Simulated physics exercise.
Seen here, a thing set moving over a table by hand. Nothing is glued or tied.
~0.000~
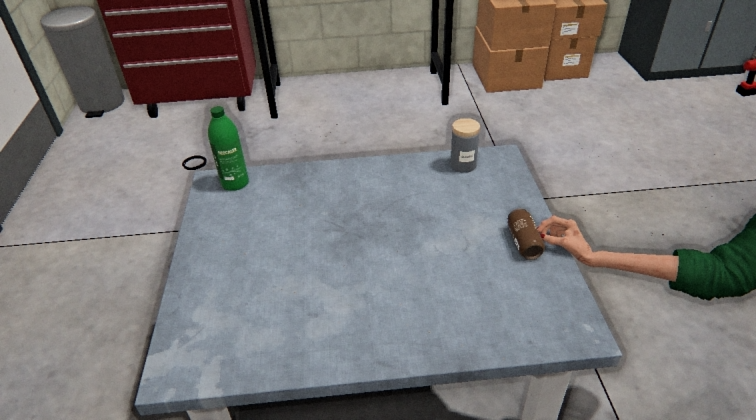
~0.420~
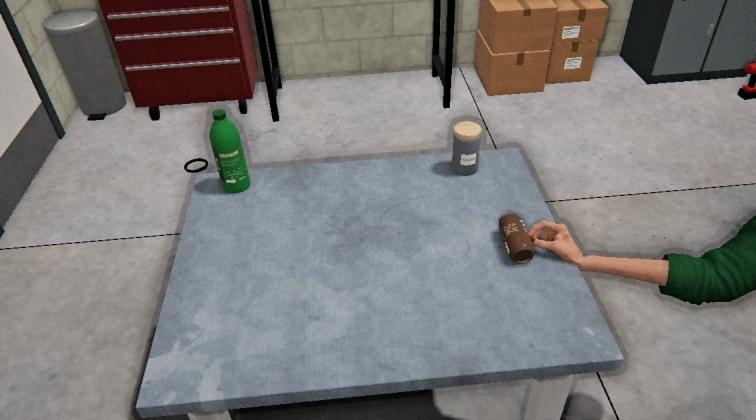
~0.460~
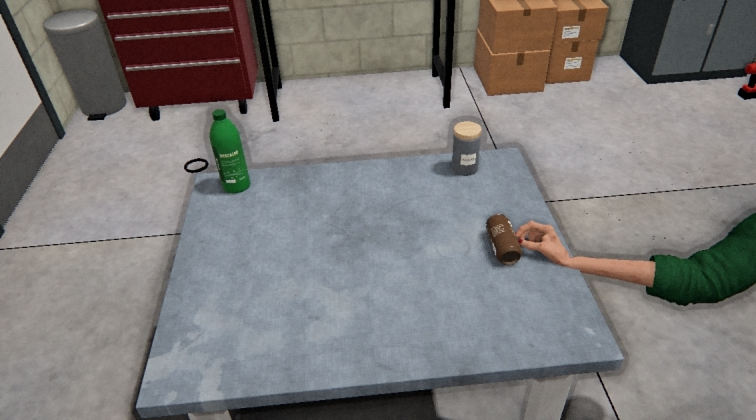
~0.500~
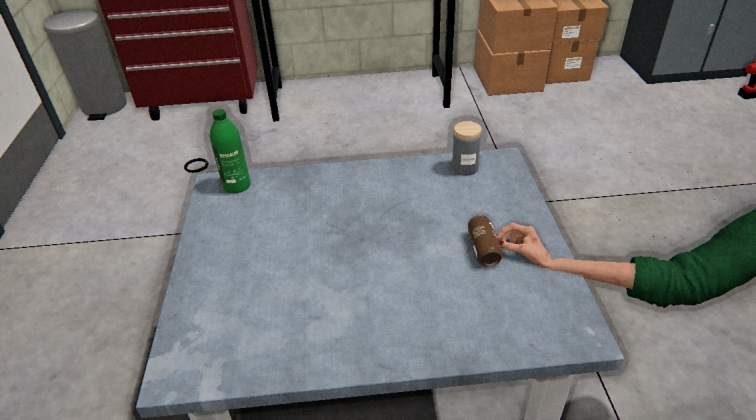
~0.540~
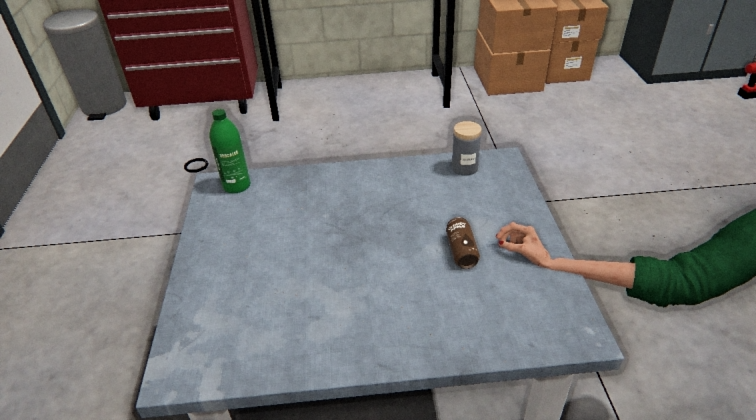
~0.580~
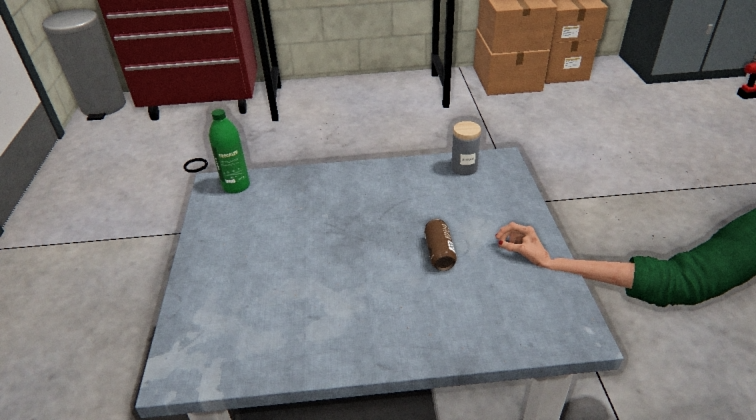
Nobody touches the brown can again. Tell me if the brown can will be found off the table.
The brown can goes over the edge.
After 0.78 s, brown can rolled well along near (332, 255).
After 1.08 s, brown can rolled well along near (174, 269).
After 1.28 s, brown can now off the table.
After 1.58 s, things are still on the move.
By the end (1.7 s), off the table, brown can.
